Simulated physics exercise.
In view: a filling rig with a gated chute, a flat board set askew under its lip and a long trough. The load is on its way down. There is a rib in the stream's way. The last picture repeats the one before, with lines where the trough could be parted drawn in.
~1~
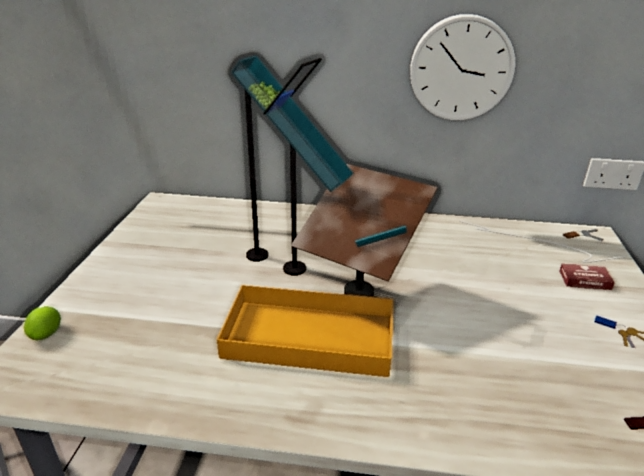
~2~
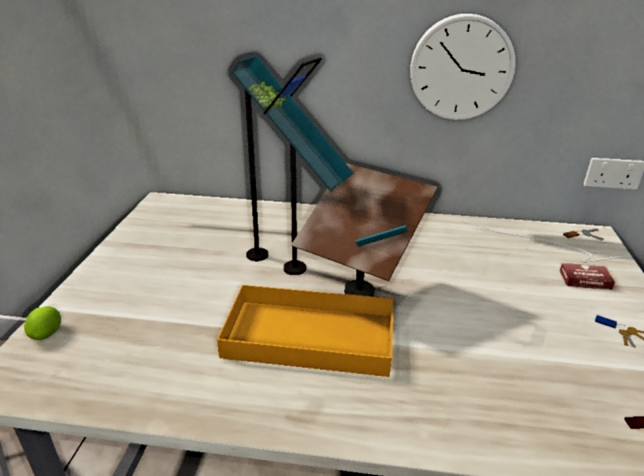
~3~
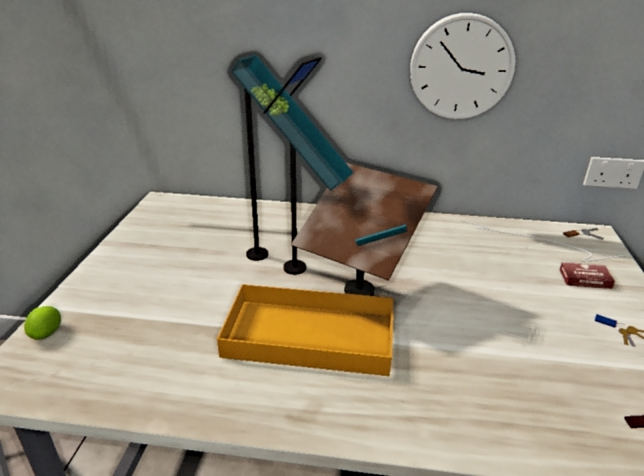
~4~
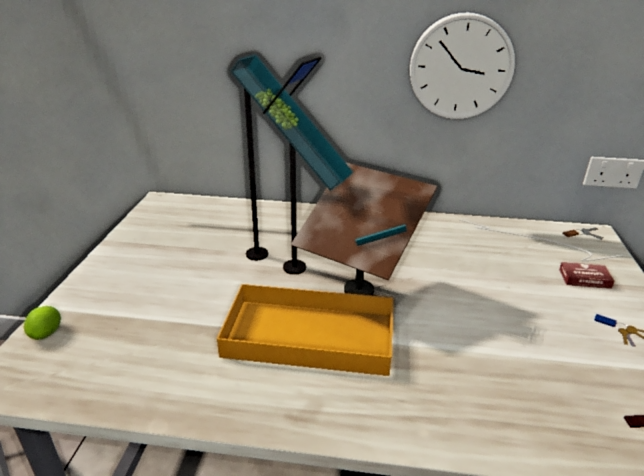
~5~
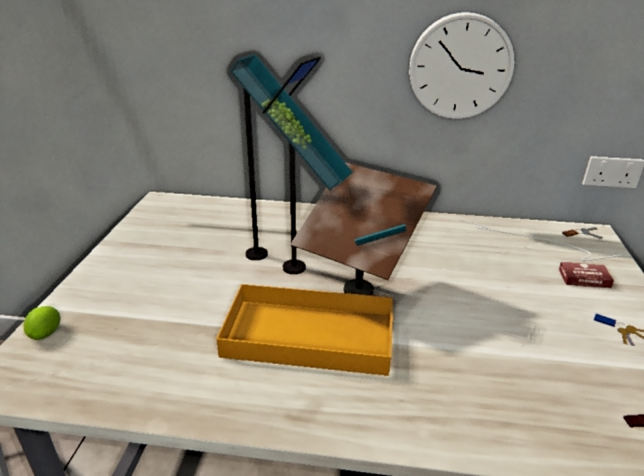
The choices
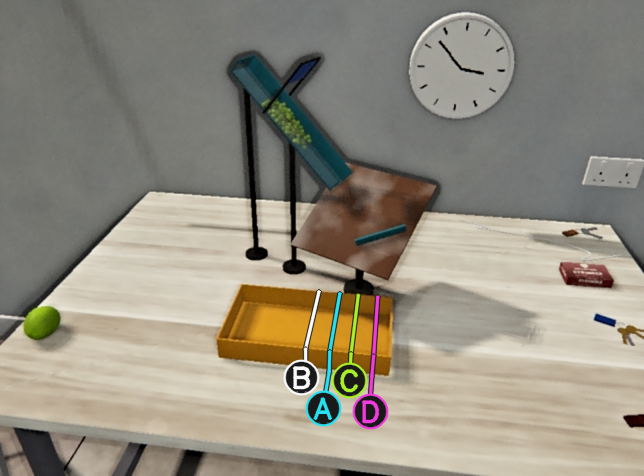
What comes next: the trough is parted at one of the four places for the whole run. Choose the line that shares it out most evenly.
Best: B.
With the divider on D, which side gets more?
Left.
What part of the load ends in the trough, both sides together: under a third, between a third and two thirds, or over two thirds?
Over two thirds.
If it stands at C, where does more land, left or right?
The left side.
On the marked copy, line A crosses the front rim at (329, 350); line B crosses the front rim at (305, 348); line C crosses the front rim at (351, 352); line D crosses the front rim at (373, 355).
Choosing A, of what is caught, almost all on the left of the divider, about a tenth on the right.
Choosing B, of what is caught, roughly two thirds on the left of the divider, roughly a third on the right.
Choosing C, of what is caught, almost all on the left of the divider, just a few on the right.
Choosing D, of what is caught, every piece on the left of the divider, not one piece on the right.
